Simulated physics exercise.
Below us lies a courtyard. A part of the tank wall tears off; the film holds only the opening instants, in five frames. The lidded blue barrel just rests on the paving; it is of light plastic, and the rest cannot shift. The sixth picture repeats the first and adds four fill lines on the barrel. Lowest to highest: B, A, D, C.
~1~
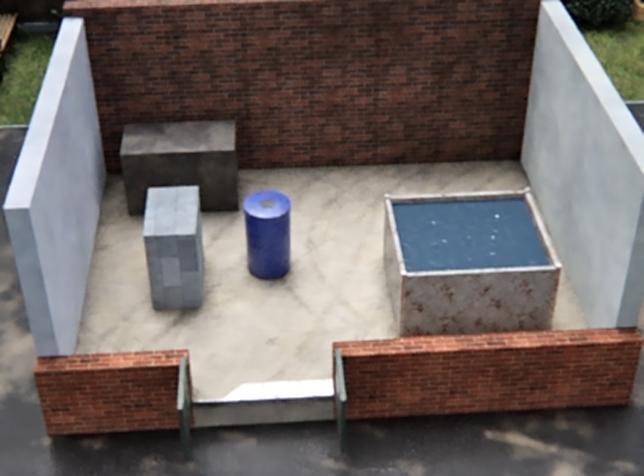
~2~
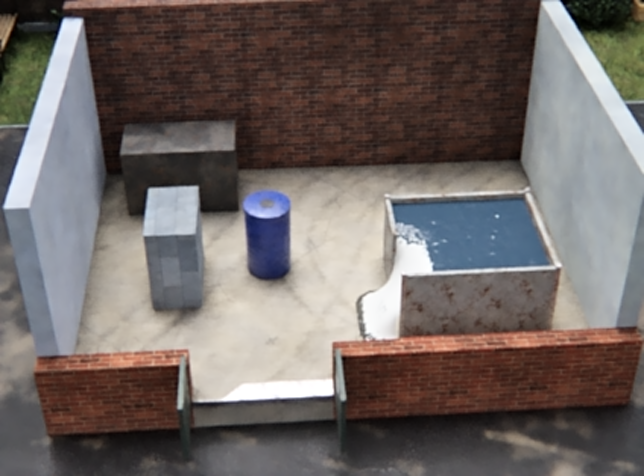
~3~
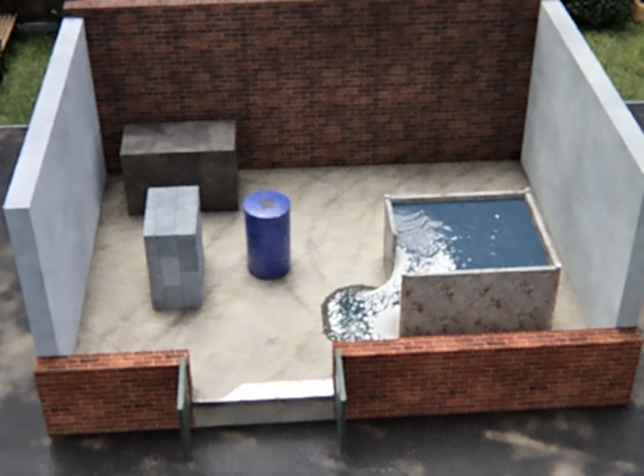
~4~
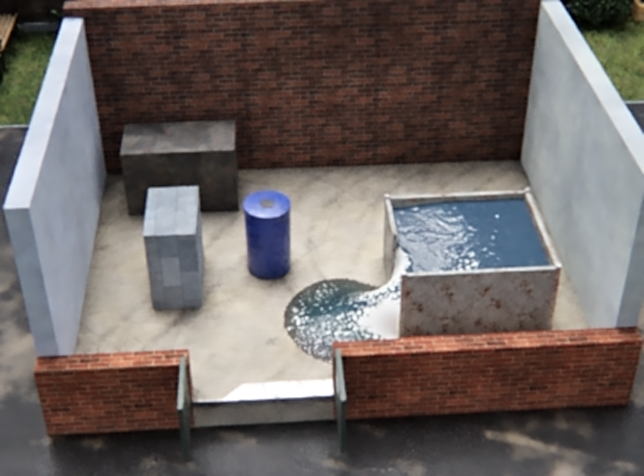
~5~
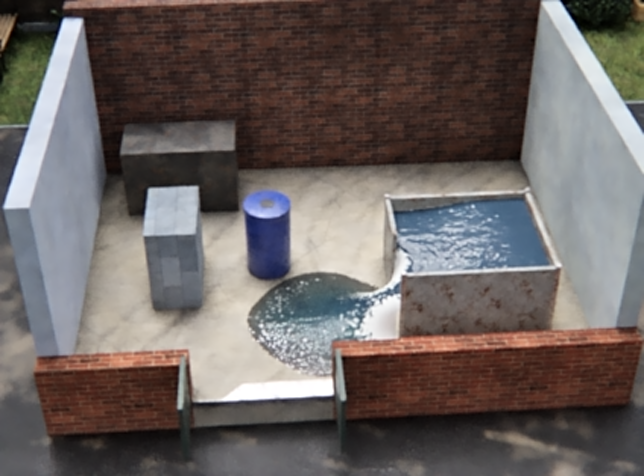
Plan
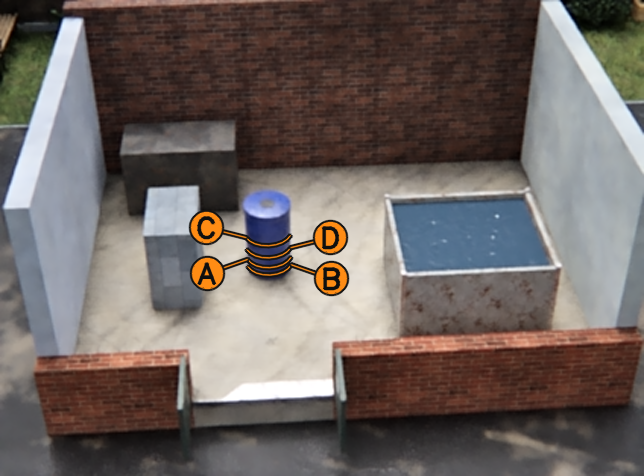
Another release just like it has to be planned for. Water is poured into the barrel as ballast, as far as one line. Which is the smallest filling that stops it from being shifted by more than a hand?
Take A.
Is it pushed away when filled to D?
No.
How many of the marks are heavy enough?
Three of the four.
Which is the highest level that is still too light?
The answer is B.
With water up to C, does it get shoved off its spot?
No, not at all.
On the marked copy, A at (269, 267); B at (270, 275); C at (268, 245); D at (269, 257); from the bottom up B, A, D, C.
For level A, it does not move.
For level B, it is pushed about its own width away.
For level C, it does not move.
For level D, it does not move.
